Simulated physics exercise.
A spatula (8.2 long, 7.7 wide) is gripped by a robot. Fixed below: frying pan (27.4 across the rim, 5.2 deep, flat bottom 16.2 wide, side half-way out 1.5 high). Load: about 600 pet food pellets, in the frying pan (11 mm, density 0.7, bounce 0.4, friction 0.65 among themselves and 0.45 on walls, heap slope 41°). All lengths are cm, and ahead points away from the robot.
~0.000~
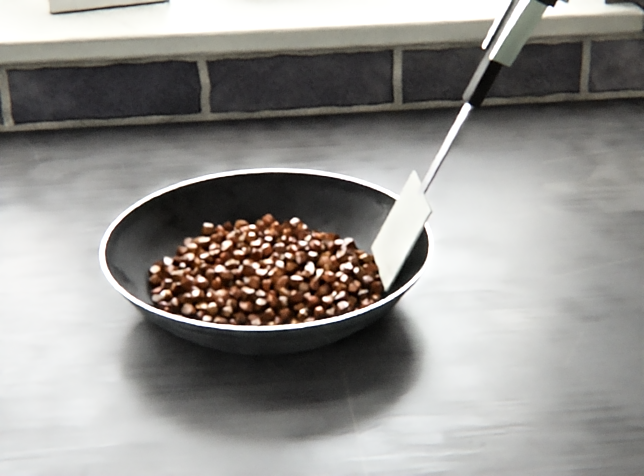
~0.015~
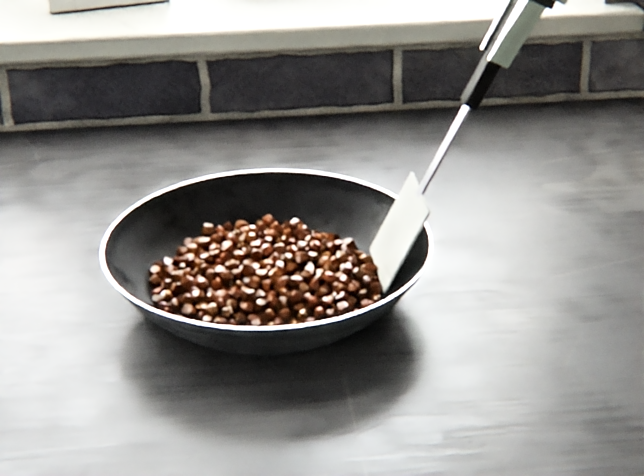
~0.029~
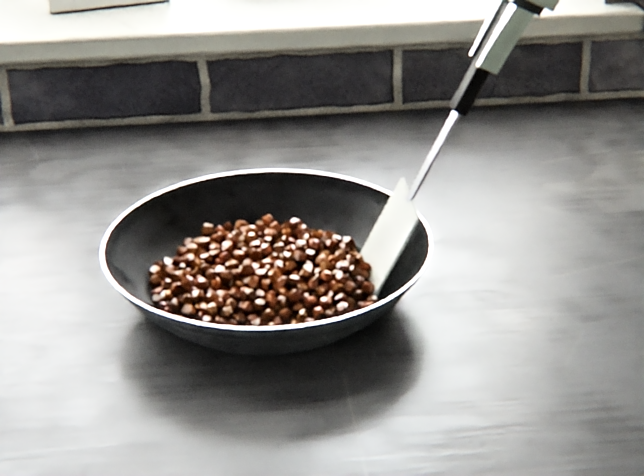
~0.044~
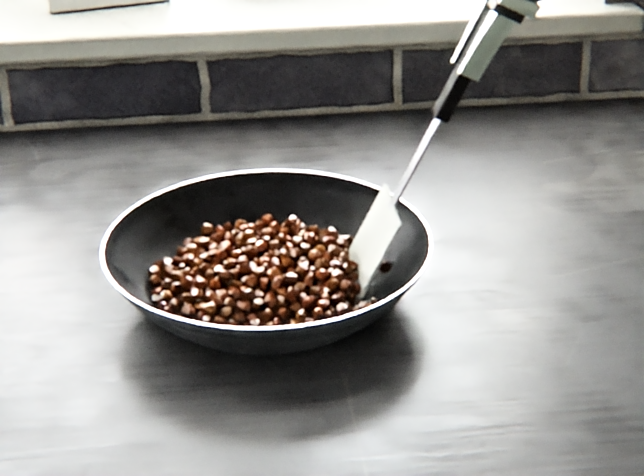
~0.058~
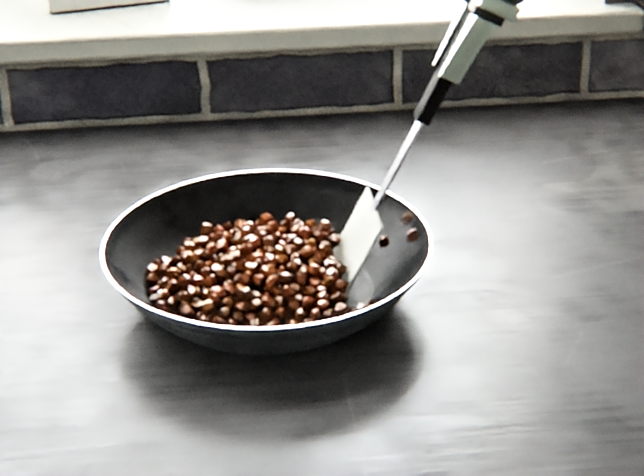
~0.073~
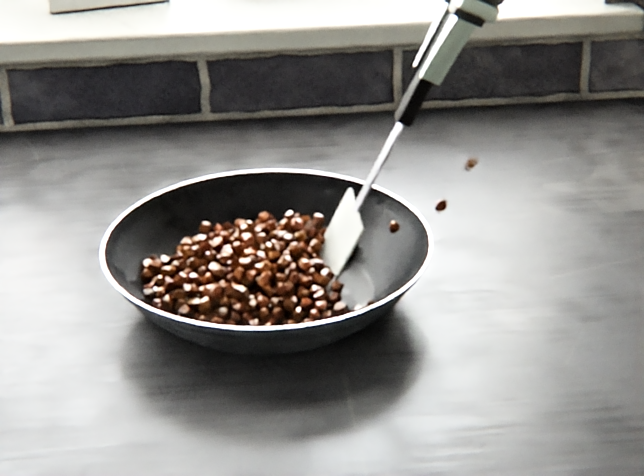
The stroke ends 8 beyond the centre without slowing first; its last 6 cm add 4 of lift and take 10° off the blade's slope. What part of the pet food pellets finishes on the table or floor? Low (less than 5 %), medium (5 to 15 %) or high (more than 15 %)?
Answer: High; more than 15 % of the pet food pellets finish on the table or floor.
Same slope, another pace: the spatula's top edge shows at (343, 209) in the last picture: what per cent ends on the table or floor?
About 25 per cent.
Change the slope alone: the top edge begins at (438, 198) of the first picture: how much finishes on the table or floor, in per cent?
Some 25 per cent.
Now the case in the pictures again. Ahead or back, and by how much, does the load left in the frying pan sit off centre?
About 4.0 cm ahead.
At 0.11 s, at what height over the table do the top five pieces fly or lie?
Roughly 11 cm.
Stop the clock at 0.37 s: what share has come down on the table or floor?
Some 10 per cent.
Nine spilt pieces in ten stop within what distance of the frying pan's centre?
Some 35 cm.
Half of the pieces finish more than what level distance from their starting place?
Roughly 5 cm.
After 0.11 s, sloping 64°, highest piece 22 above the table; 596 in the frying pan, 2 on the blade or in flight.
After 0.15 s, sloping 61°, highest piece 31 above the table; 595 in the frying pan, 3 on the blade or in flight.
After 0.37 s, sloping 54°, highest piece 62 above the table; 471 in the frying pan, 61 on the table or floor, 66 on the blade or in flight.
After 1.42 s, sloping 54°, highest piece 6 above the table; 471 in the frying pan, 127 on the table or floor.
At rest, 471 in the frying pan, 127 on the table or floor. That is 21 % on the table or floor.
